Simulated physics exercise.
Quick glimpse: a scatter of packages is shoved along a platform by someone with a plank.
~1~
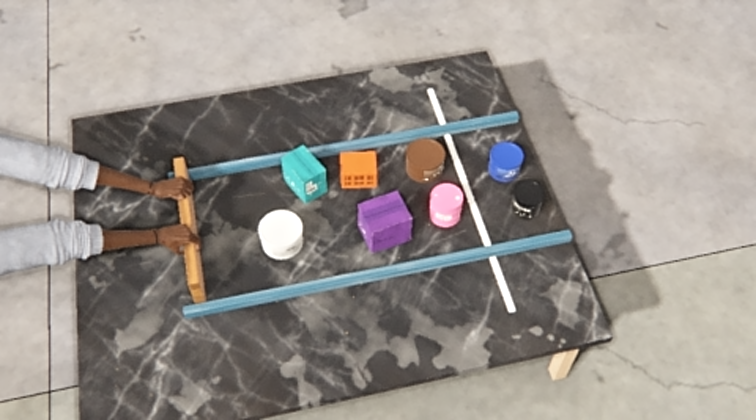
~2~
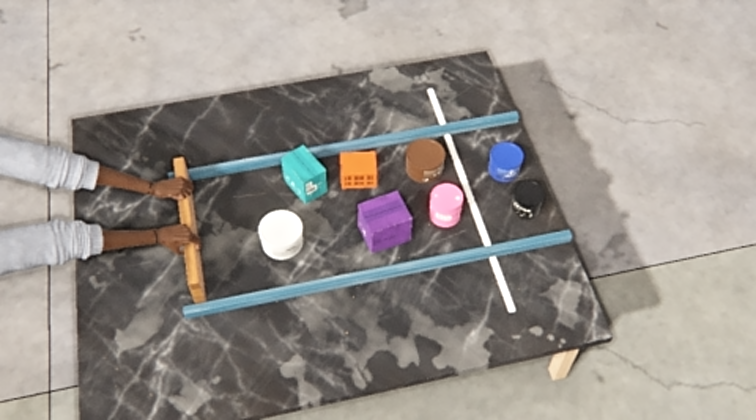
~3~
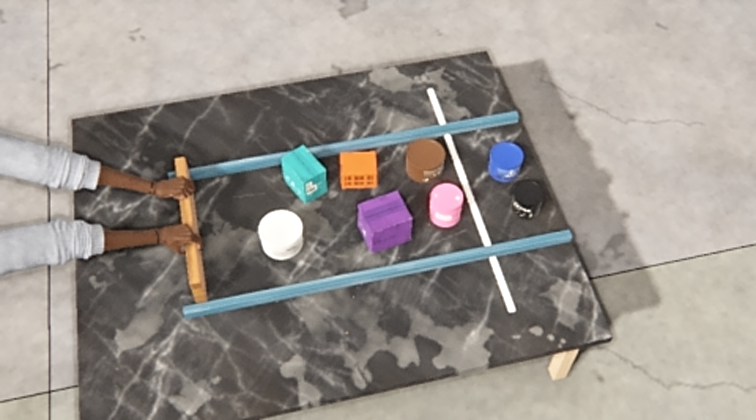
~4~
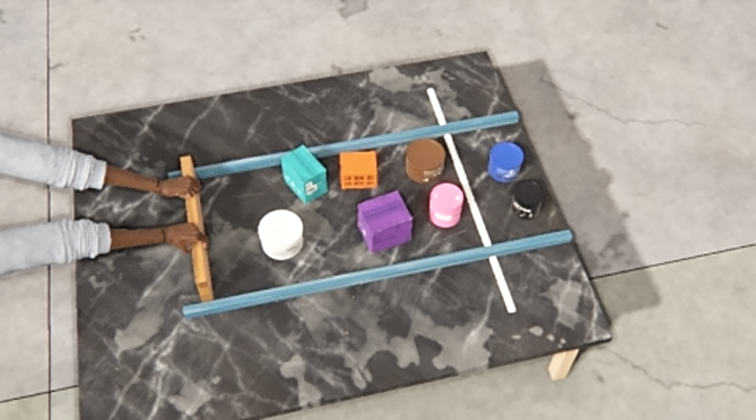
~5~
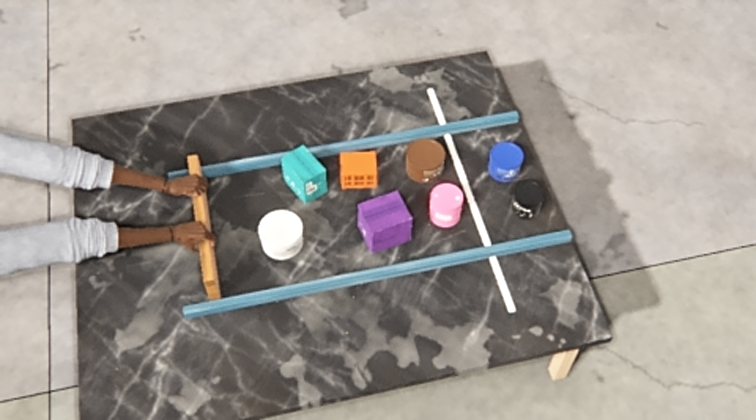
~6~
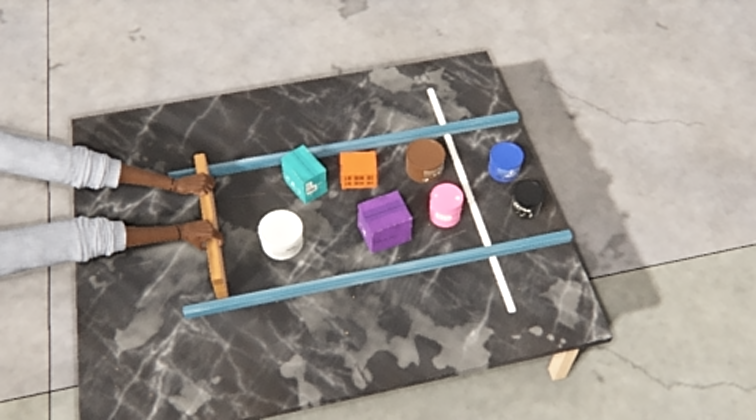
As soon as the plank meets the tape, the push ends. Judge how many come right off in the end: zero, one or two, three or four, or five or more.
The drop will claim one or two of them.
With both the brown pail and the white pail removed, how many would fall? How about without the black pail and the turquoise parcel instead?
You'd count 0 the first time and 0 the second time.
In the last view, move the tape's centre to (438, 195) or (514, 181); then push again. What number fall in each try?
Counts per try: 0 and 5.
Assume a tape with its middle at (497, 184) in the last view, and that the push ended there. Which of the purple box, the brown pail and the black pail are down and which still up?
The purple box keeps its place, the brown pail leaves the top and the black pail leaves the top.
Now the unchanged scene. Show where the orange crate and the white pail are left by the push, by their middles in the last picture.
Result: One about (496, 141), other about (487, 180).
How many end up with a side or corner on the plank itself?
The answer is 3.
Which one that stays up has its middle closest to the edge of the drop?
That's the black pail.
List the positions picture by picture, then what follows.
The first picture shows black pail (527, 201); blue pail (505, 162); pink canister (446, 205); plank (190, 230); tape (467, 190).
The second picture shows blue pail (505, 162); brown pail (425, 161).
The third picture shows pink canister (446, 205); purple box (385, 222).
The fourth picture shows black pail (527, 201); turquoise parcel (304, 175).
The fifth picture shows blue pail (505, 162); orange crate (359, 170).
The sixth picture shows black pail (527, 201); blue pail (505, 162); pink canister (446, 205); plank (211, 226); tape (467, 190).
Soon after, none off yet; black pail at rest near (527, 201); blue pail at rest near (505, 162); pink canister at rest near (446, 205).
In the end, the number that fall off is one or two; gone, brown pail.
